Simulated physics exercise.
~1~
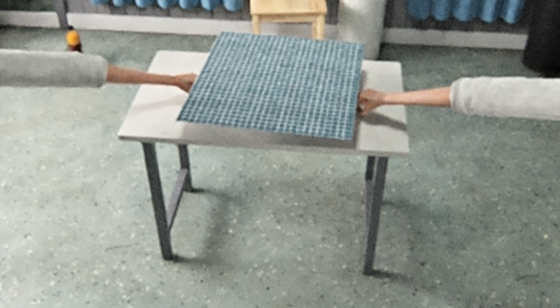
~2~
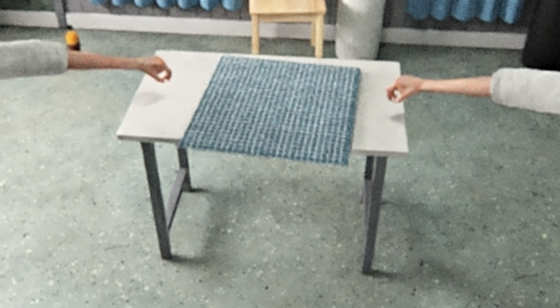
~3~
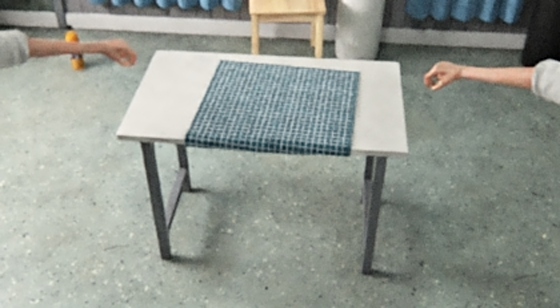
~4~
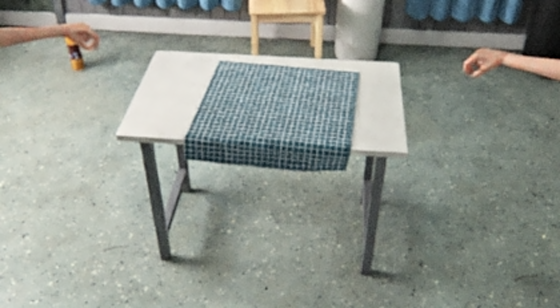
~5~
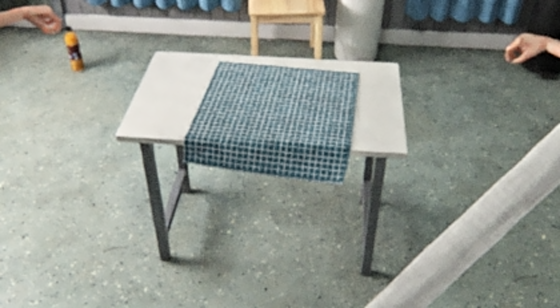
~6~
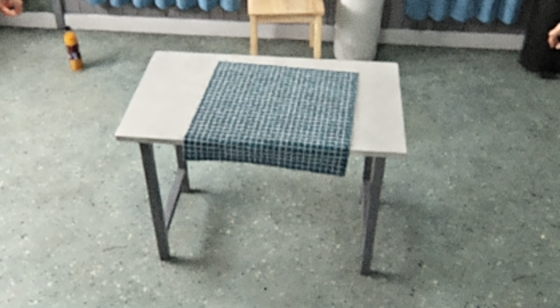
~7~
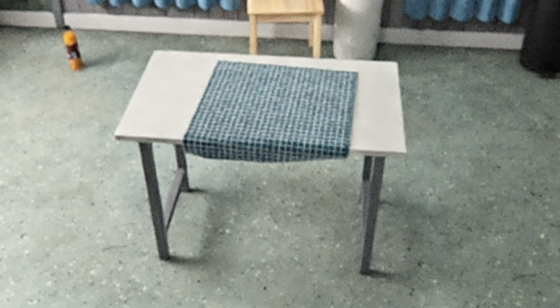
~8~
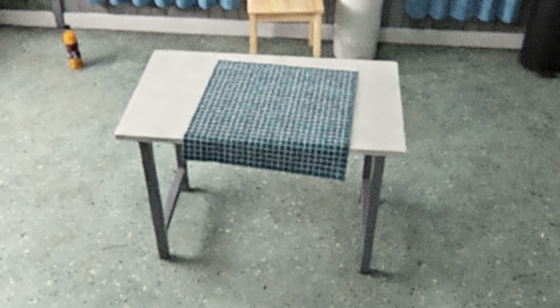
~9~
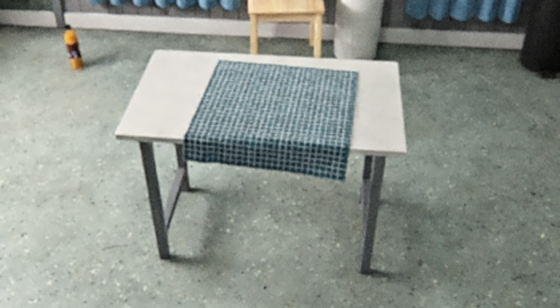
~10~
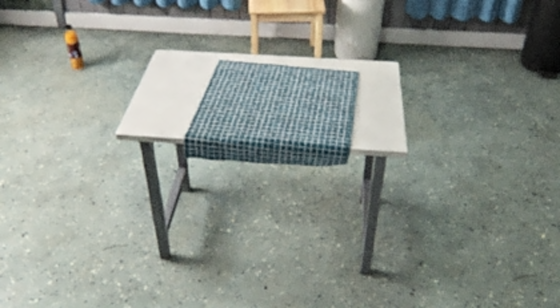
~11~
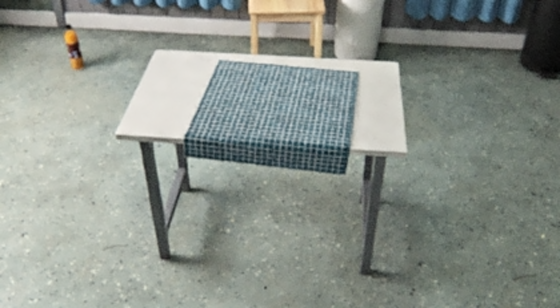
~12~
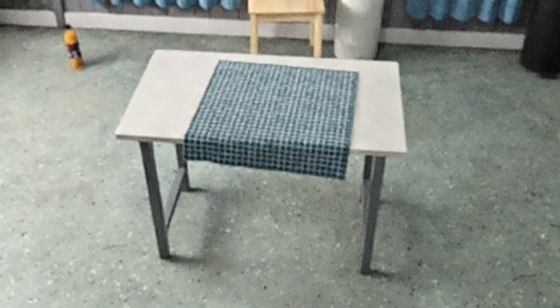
A blue-green checked cloth is held out flat by two hands, one on each side, just above a pale table with dark metal legs. The hands let go and the cloth drops the short way onto the tabletop, its near edge reaching past the front rim. As the arms draw back to the left and right, that overhanging edge folds down and sways slightly. The hands leave the view, and the hanging flap shifts a little more before settling. Most of the cloth stays spread on the table, with a short strip draped over the front.
